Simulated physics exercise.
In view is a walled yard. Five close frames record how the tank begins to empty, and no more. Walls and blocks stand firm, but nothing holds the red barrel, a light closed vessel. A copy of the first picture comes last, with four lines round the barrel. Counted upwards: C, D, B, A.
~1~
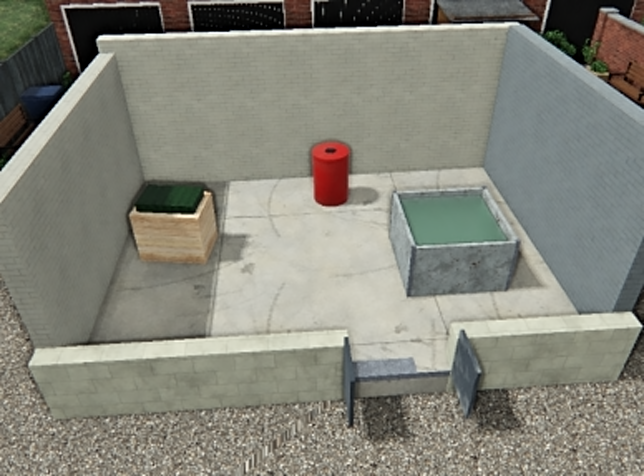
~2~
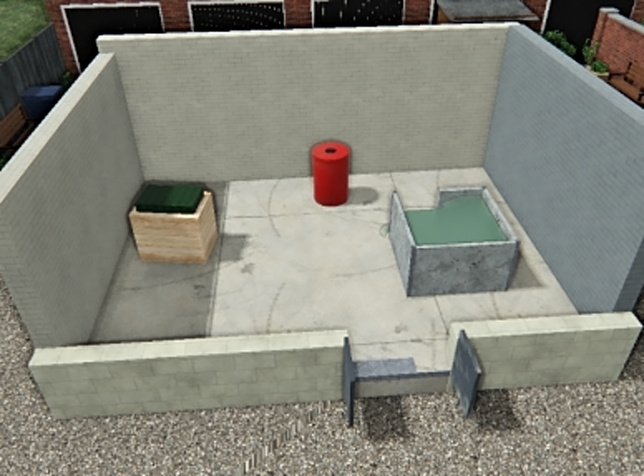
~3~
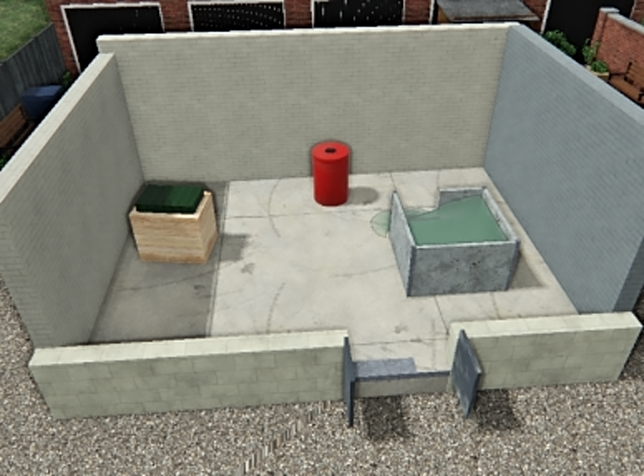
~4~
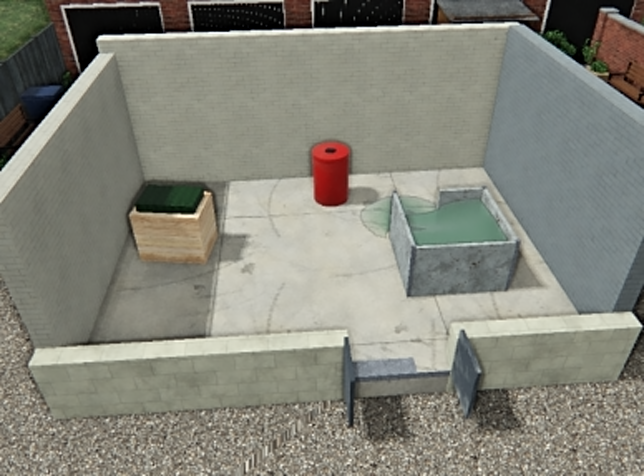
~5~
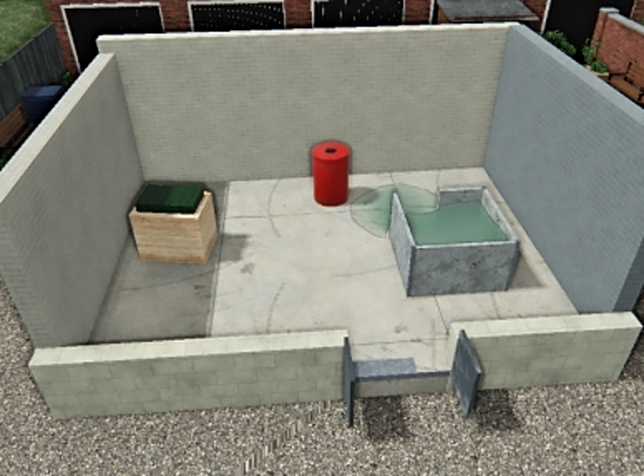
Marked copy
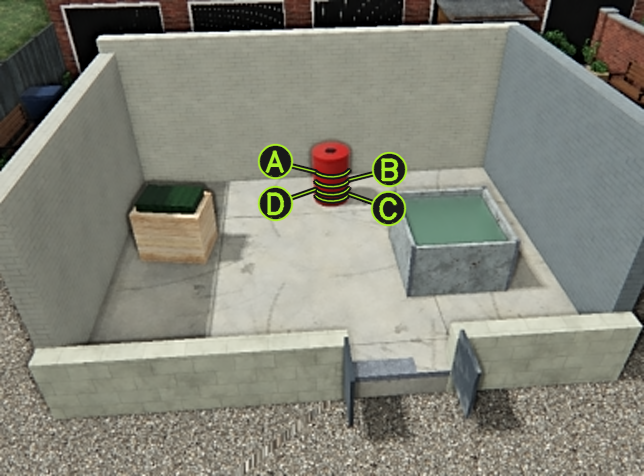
At the start, a walled yard holds a wooden box, a red barrel and a stone tank full of greenish water. A gap appears in the tank's back wall, then a thin puddle emerges behind its left side and widens leftward over the concrete as the tank's water level drops slightly.
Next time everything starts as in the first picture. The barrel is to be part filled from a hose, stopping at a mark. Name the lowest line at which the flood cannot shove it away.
D.
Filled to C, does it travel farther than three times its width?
No, it does not.
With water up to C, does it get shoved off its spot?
Yes, that goes wrong.
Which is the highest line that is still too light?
The answer is C.
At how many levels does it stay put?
Three of them.
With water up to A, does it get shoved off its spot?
No, that is safe.
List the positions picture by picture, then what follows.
In the first frame, lid of the red barrel at (331, 151); tank full, its middle at (451, 220); open gate at (399, 329).
In the second frame, water covers 1 % of the ground, mostly out of sight from here.
In the third frame, 3 % of the ground wet, in view closest to the barrel at (379, 217).
In the fourth frame, 5 % of the ground wet, in view closest to the barrel at (366, 212).
In the fifth frame, lid of the red barrel at (331, 151); 7 % of the ground wet, in view closest to the barrel at (360, 202).
On the marked copy, A at (333, 176); B at (333, 186); C at (333, 201); D at (333, 194); from the bottom up C, D, B, A.
Choosing A, it does not move.
Choosing B, it does not move.
Choosing C, it is pushed about twice its own width away.
Choosing D, it does not move.
